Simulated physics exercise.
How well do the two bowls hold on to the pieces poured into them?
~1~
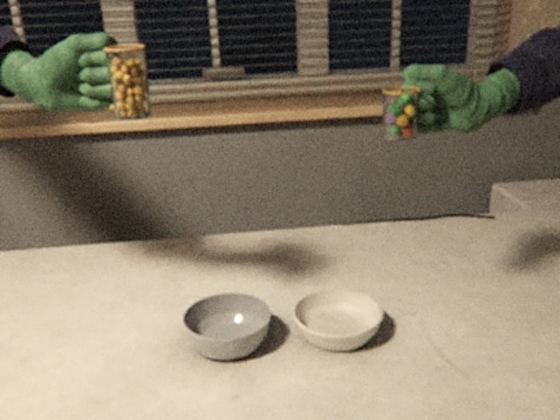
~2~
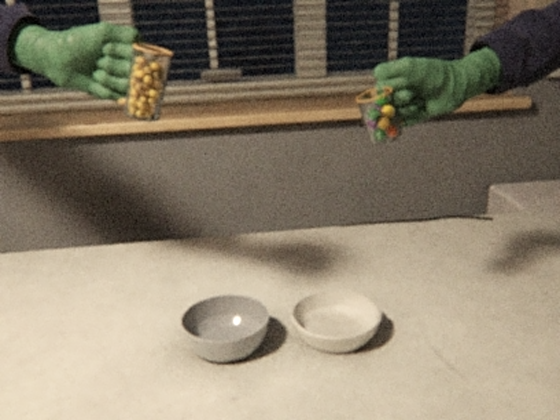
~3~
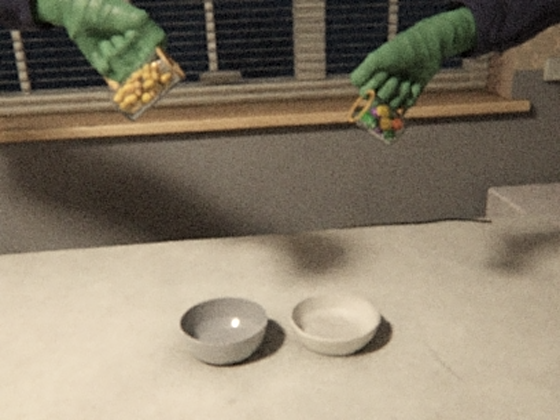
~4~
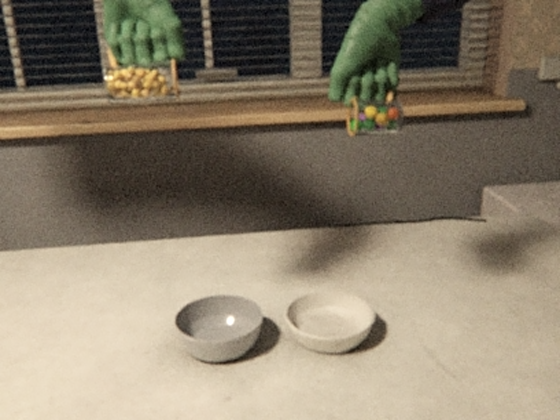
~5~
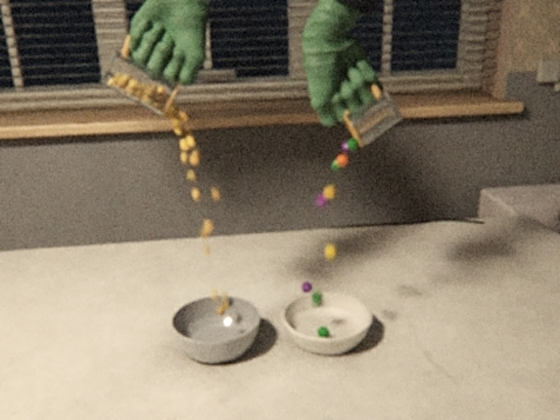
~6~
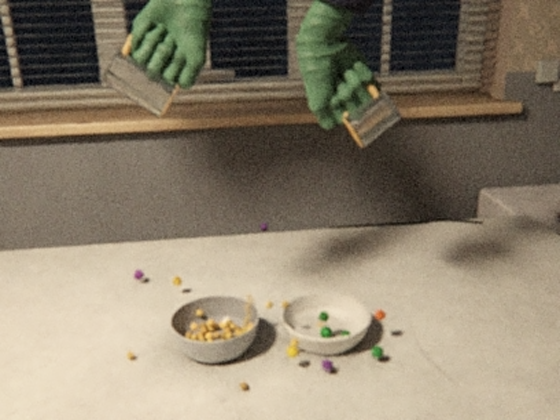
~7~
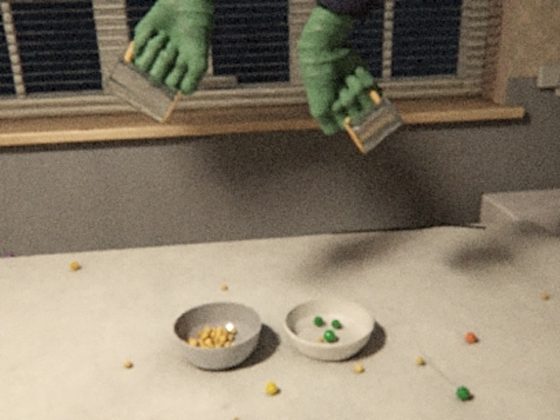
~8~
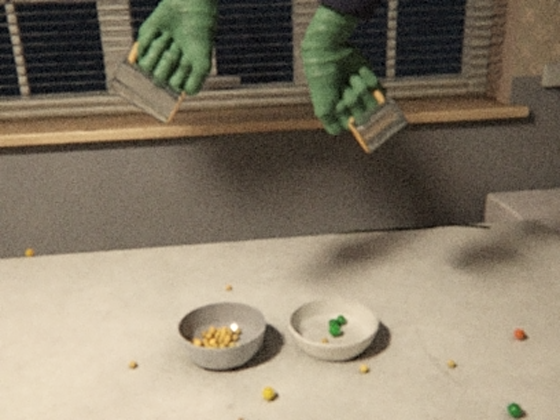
Neither bowl keeps them all in. The gray bowl on the left holds most of its pieces but loses a few, while the white bowl on the right loses more than it keeps.
